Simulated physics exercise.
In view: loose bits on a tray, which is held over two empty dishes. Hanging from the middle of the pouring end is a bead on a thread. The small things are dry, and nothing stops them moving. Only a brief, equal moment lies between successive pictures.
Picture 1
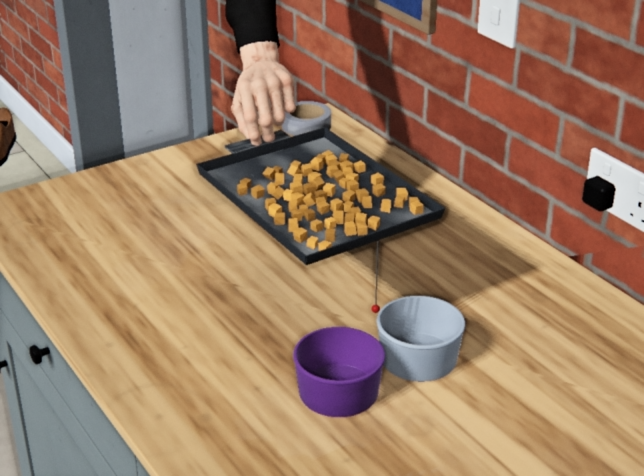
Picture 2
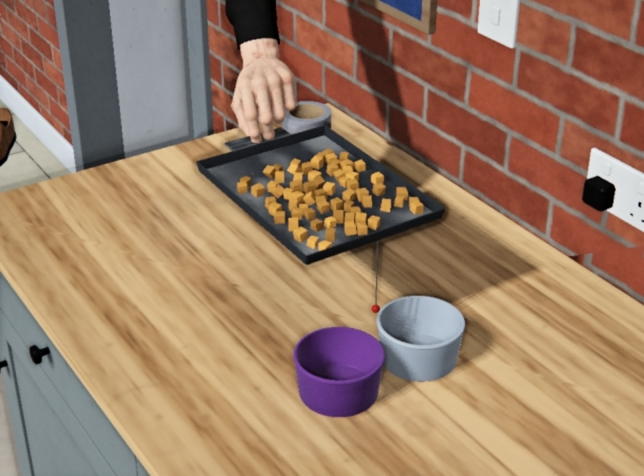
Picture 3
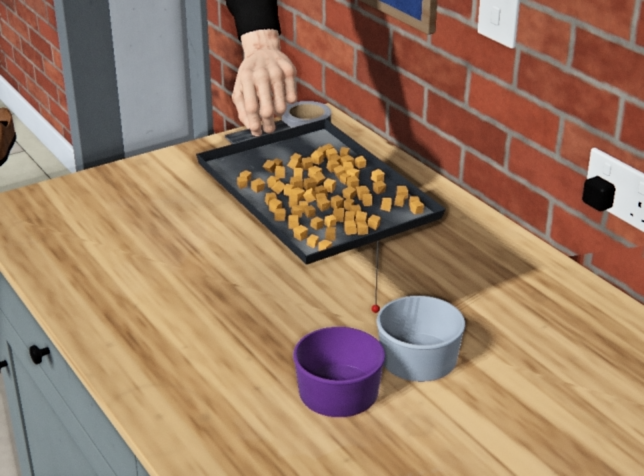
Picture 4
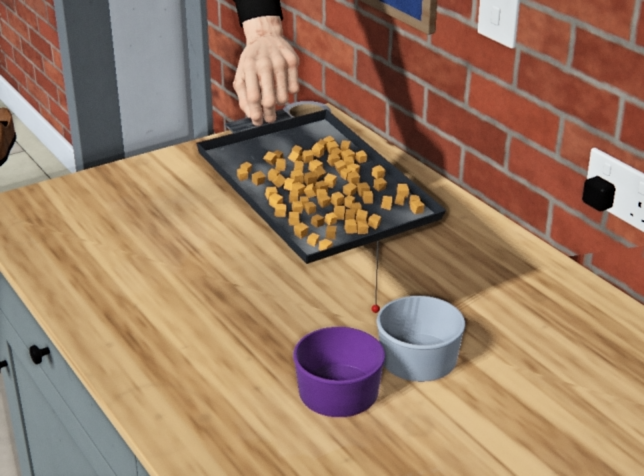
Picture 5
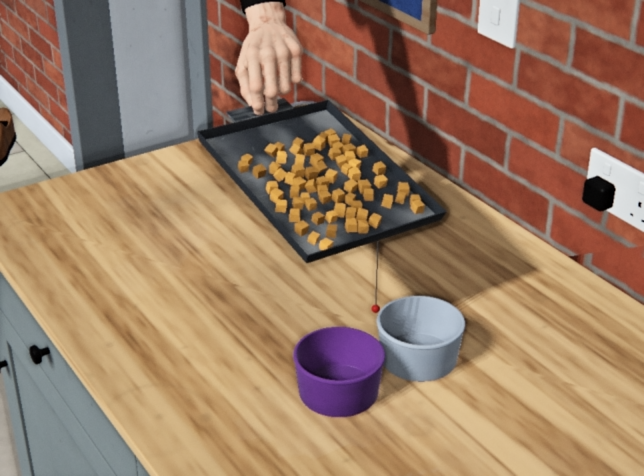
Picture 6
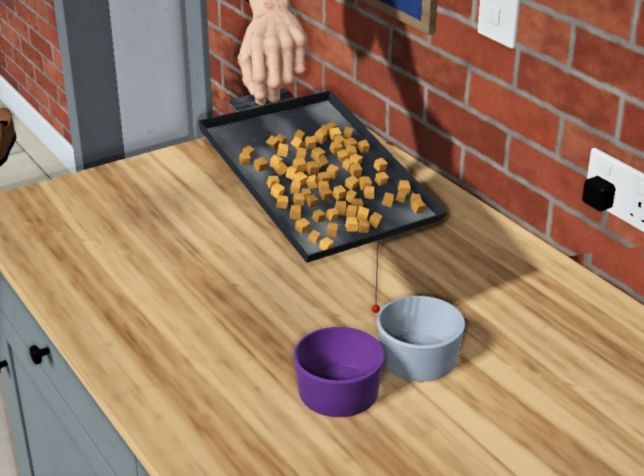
A hand raised the far end of a dark tray of orange-brown cubes, tilting it gradually above a wooden counter, while the cubes barely shifted and the purple and pale gray dishes stayed still.
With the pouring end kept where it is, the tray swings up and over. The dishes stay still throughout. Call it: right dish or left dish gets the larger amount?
Right dish.
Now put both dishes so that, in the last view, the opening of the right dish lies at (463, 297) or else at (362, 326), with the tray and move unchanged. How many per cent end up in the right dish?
The first position comes out at 20 per cent, the other at 10 per cent.
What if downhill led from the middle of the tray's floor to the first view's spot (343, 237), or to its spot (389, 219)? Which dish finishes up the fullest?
For the first heading it's the dish at left, and for the second it's the dish at right.
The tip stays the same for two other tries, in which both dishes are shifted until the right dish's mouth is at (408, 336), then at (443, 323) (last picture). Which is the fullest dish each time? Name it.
In the first try it's the right-side dish, and in the second it's the right-side dish.
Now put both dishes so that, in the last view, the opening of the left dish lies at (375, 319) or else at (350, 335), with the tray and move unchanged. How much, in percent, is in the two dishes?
20 % for the first, 30 % for the second.
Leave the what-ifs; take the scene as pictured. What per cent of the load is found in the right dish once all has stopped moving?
Around 40 in every hundred pieces.
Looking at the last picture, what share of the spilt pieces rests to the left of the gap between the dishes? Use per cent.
Reading: Around 0 %.
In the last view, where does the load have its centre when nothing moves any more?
Near pixel (428, 365).
Just after the last frame, tray tipped steeply; every one on the tray.
A moment on, tray tipped right over; almost all on the tray; just a few in the left dish; just a few in the right dish; just a few in the air.
Further on, tray tipped past a quarter turn; about a tenth in the left dish; roughly a third in the right dish; roughly half outside both.
When it is over, tray tipped past a quarter turn; about a tenth in the left dish; roughly a third in the right dish; roughly half outside both.
